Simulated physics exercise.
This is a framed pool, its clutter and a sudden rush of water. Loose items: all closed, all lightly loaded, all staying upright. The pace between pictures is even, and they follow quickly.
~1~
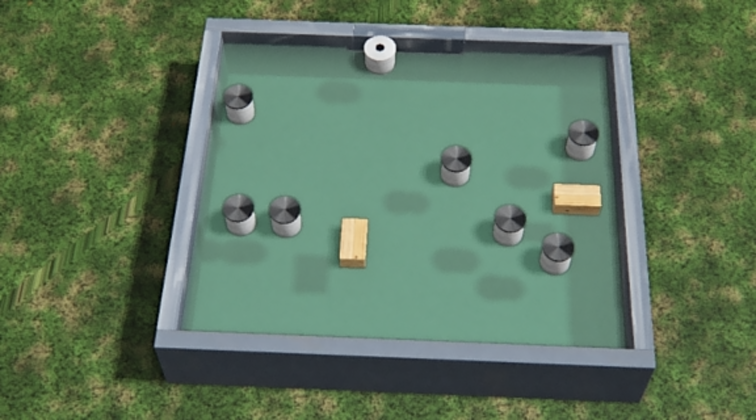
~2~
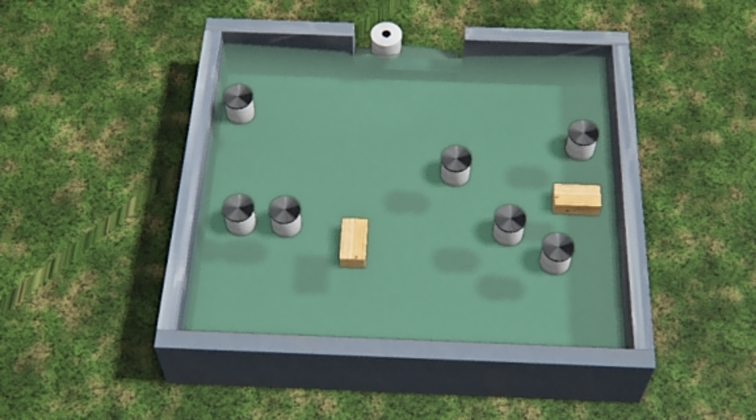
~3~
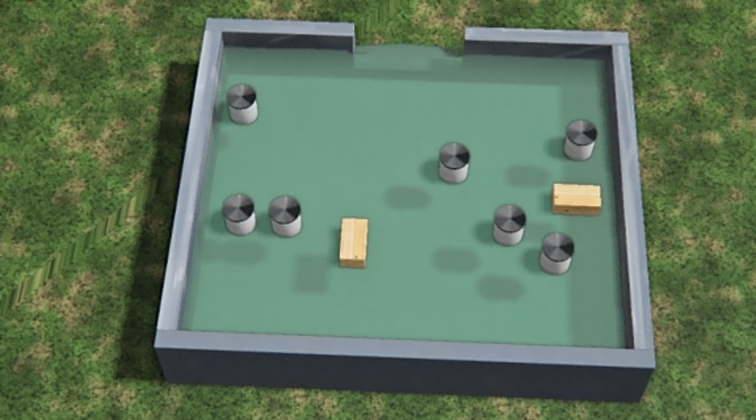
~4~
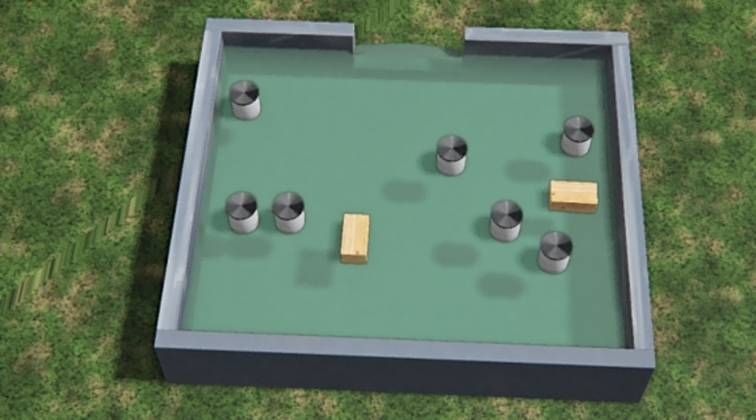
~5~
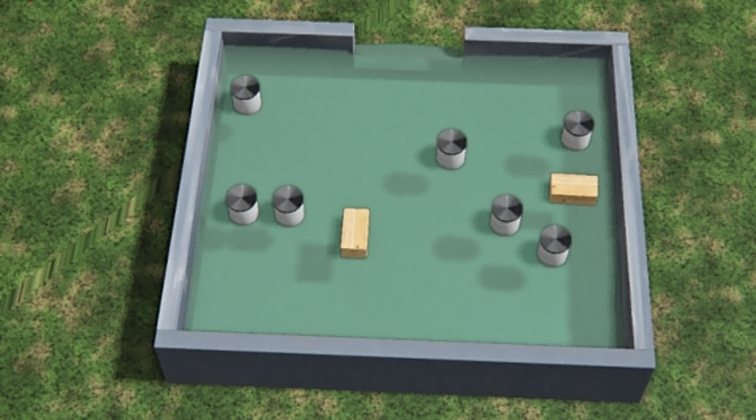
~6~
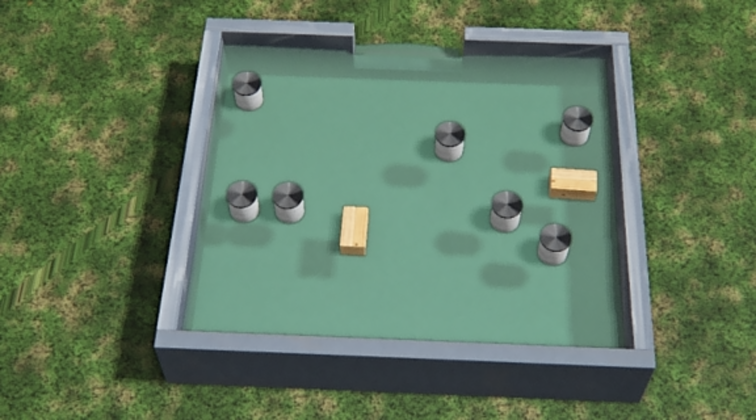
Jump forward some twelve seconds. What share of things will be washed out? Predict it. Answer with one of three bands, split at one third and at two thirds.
Under one third.
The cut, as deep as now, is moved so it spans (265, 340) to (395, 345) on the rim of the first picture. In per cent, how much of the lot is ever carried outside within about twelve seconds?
Result: Roughly 40 per cent.
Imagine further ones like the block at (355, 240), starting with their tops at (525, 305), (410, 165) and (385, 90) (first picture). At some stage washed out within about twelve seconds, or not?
Copy one never leaves, copy two leaves the room, copy three leaves the room.
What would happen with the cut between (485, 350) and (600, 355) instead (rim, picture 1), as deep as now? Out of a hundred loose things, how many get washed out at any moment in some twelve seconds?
Share: Near 50 %.
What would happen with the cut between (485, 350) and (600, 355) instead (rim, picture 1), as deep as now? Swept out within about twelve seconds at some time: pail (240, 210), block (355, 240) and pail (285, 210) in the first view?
Remains, escapes, remains.
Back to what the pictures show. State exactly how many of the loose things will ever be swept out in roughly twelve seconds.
Count: 2.
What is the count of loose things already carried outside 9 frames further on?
The total is 1.
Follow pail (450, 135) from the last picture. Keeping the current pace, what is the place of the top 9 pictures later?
About (433, 93).
A moment on, 1 of 10 are out; 9 afloat.
Next, 1 of 10 are out; 9 afloat.
Later, 2 of 10 are out; 8 afloat.
In the end, 2 of 10 are out; 8 afloat.
